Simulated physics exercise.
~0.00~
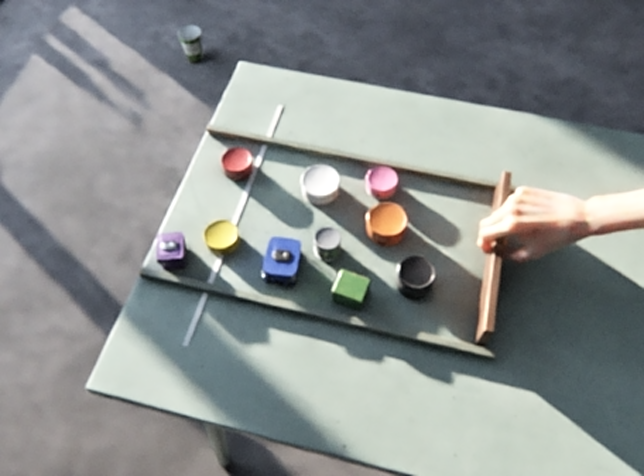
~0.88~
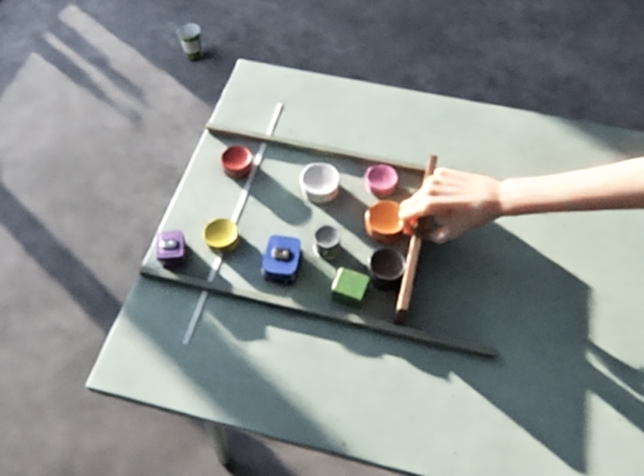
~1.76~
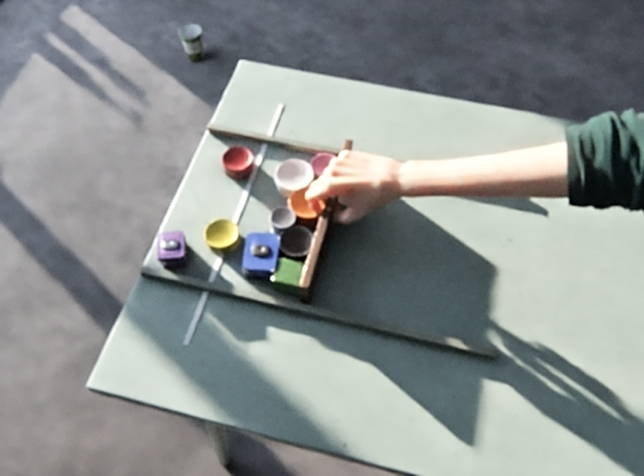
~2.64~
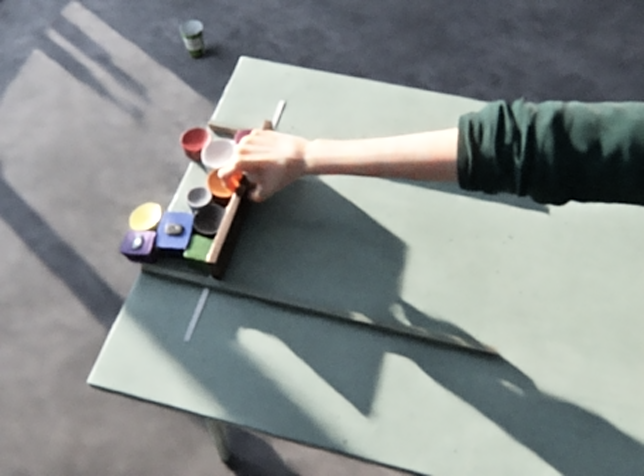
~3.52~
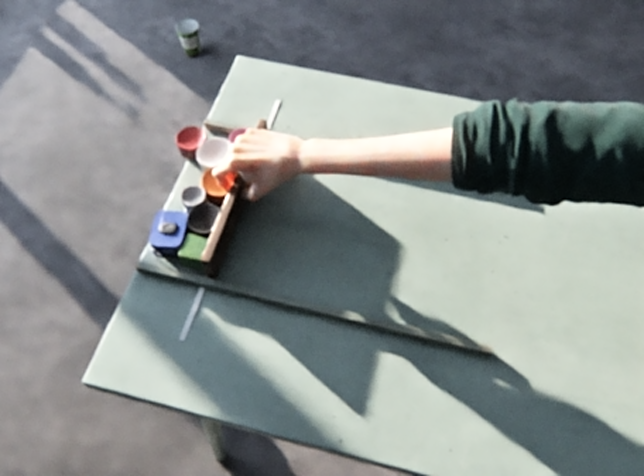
Hand pushing a wooden board left across a pale green table, bunching small colourful pots until the yellow and purple ones drop off.
